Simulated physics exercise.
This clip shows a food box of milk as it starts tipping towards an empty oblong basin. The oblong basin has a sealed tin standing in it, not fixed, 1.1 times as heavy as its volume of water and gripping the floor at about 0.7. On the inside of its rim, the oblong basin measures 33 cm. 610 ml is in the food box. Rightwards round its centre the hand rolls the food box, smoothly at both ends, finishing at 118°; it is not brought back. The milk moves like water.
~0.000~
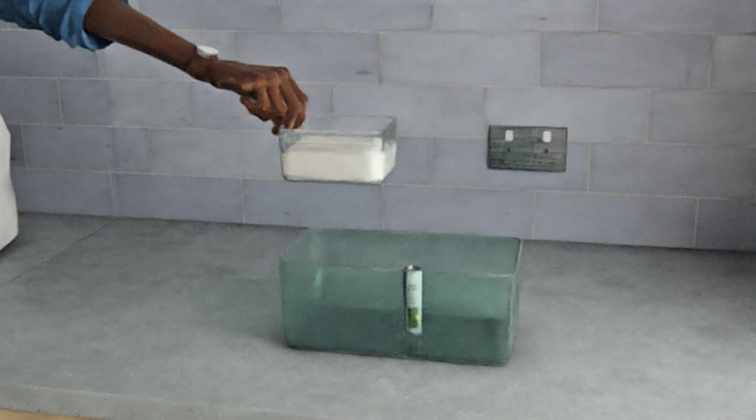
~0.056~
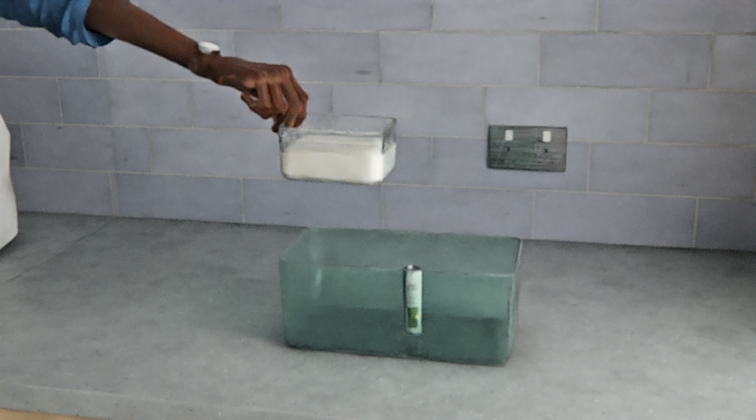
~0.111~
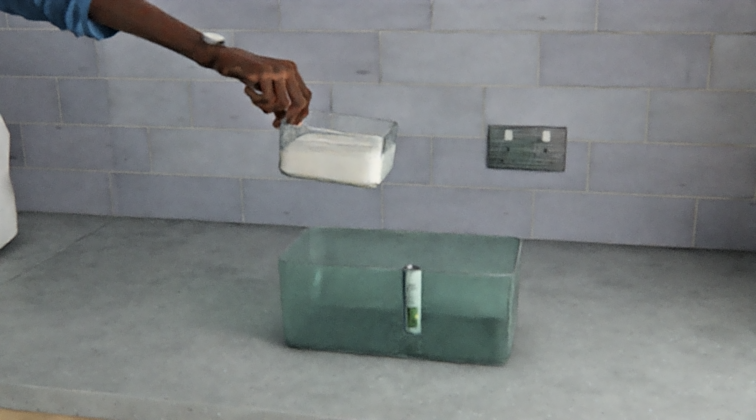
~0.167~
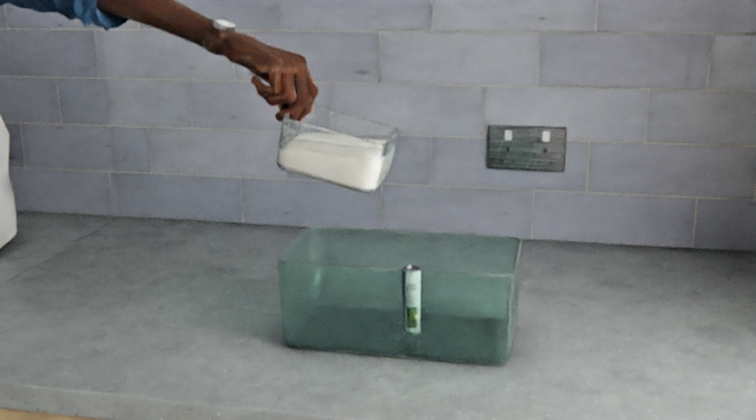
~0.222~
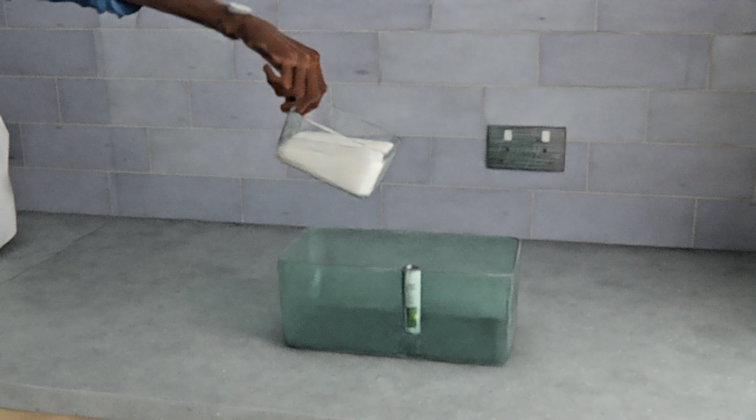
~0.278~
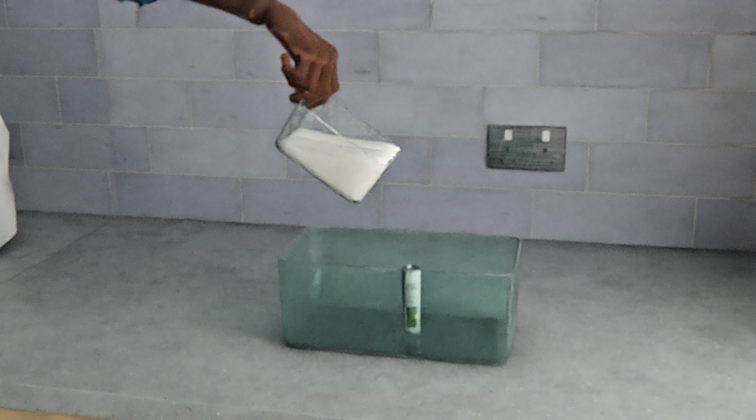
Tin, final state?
It does not keel over.
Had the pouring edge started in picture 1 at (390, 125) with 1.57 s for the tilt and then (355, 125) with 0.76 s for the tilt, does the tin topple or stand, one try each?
Run one: It does not tip. Run two: It tumbles.
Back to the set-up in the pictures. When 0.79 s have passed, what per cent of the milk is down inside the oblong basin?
Some 92 per cent.
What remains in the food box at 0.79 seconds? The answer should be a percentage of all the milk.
Around 2 in a hundred is still there.
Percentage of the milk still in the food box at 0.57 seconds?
Near 16 in a hundred.
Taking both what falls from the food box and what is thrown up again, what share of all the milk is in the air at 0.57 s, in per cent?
It comes to about 38 percent.
After 0.57 s the tilt is 101° and 17 per cent is still to pour; the tin stands where it began.
After 0.79 s the tilt is 118° and 2 per cent is still to pour; the tin stands where it began.
After 1.01 s the tilt is 118° and 0 per cent is still to pour; the tin stands where it began.
After 1.26 s the tilt is 118° and 0 per cent is still to pour; the tin stands where it began.
In the end the tin stands where it began.
